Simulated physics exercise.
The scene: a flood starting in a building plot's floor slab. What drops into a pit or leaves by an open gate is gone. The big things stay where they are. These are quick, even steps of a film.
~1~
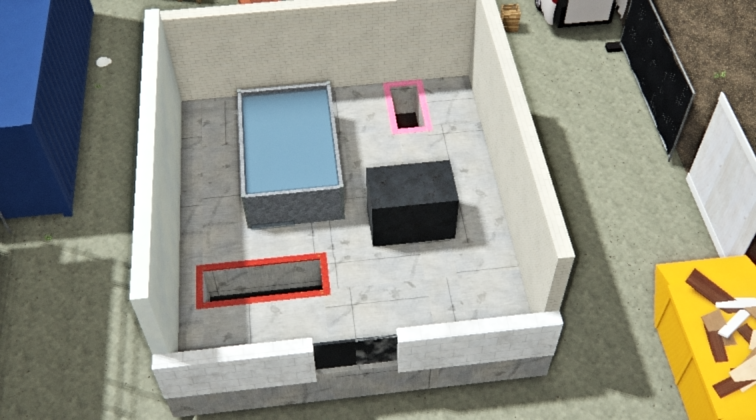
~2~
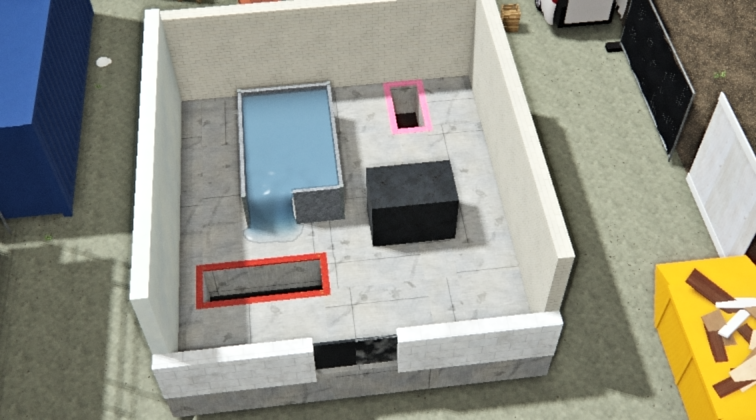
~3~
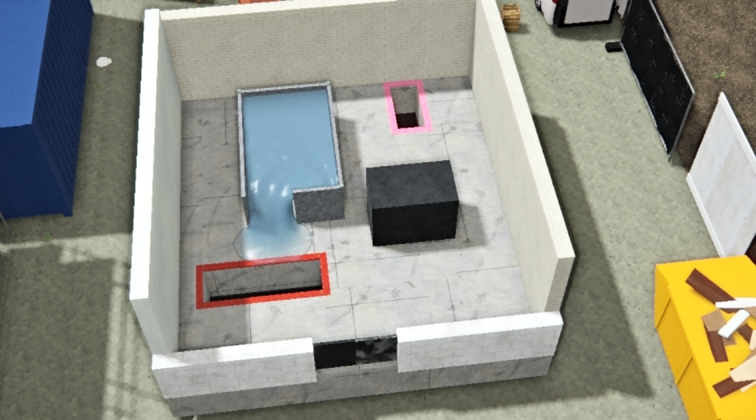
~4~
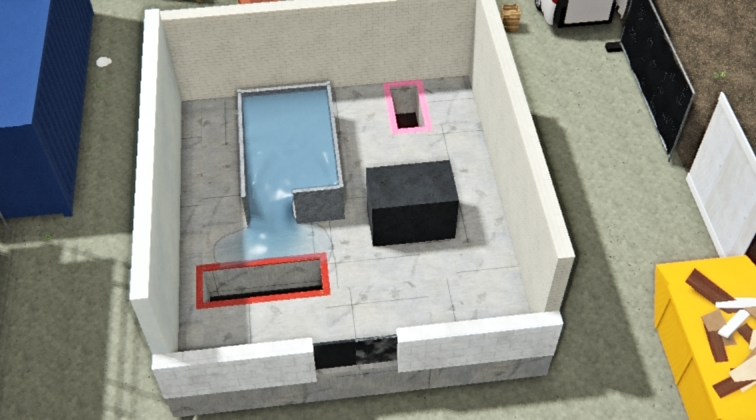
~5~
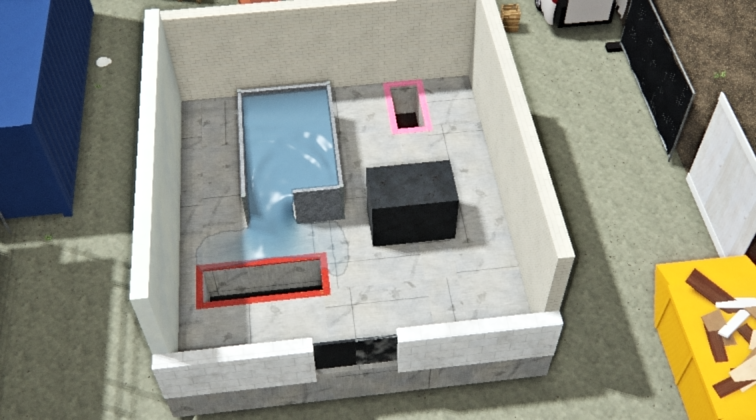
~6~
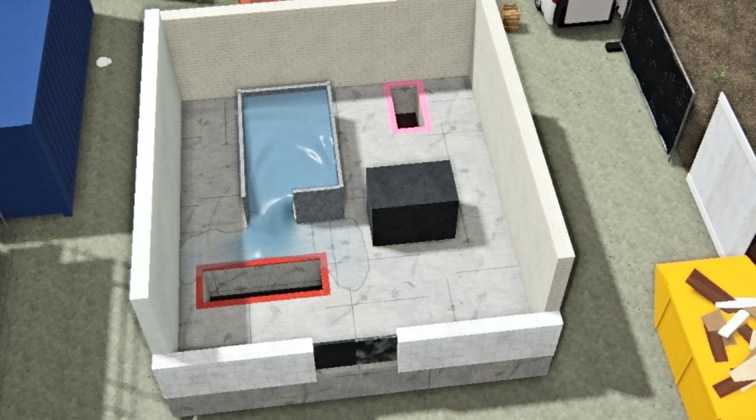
Water pours from a gap in the blue tank's front wall and spreads across the floor.
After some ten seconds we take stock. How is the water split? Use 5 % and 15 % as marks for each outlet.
One by one: The gate takes not even 5 %; the pink pit takes not even 5 %; the red pit takes above 15 %.
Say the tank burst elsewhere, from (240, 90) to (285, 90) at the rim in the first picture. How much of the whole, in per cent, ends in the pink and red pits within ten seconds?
Parts in a hundred: Pink 25, red 30.
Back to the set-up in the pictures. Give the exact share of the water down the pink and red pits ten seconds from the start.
About 0 and 76 per cent.
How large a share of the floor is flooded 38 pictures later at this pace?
Roughly 15 per cent.
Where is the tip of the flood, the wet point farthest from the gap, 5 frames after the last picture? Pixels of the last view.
Roughly at (179, 326).
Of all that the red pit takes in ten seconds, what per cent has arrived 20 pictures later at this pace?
Near 60 in a hundred.
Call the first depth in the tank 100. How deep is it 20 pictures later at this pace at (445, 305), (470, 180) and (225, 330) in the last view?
In turn 0, 0 and 0 in a hundred.
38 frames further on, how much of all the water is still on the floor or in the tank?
I make it 38 per cent.
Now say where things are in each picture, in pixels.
In the first frame, still water in the open tank at (288, 140).
In the second frame, water pours out at (272, 212) and has run to (246, 231).
In the third frame, the front is at (290, 261), out from the gap at (272, 214).
In the fourth frame, water pours out at (272, 215) and has run to (226, 267).
In the fifth frame, the front is at (336, 270), out from the gap at (272, 215).
In the sixth frame, the front is at (359, 277), out from the gap at (272, 215).
A moment on, water covers 10 % of the floor; the gate 0 %, the pink pit 0 %, the red pit 19 %.
Next, water covers 10 % of the floor; the gate 0 %, the pink pit 0 %, the red pit 32 %.
Then, water covers 10 % of the floor; the gate 0 %, the pink pit 0 %, the red pit 46 %.
Later, water covers 15 % of the floor; the gate 0 %, the pink pit 0 %, the red pit 63 %.
In the end, water covers 10 % of the floor; the gate 0 %, the pink pit 0 %, the red pit 76 %.
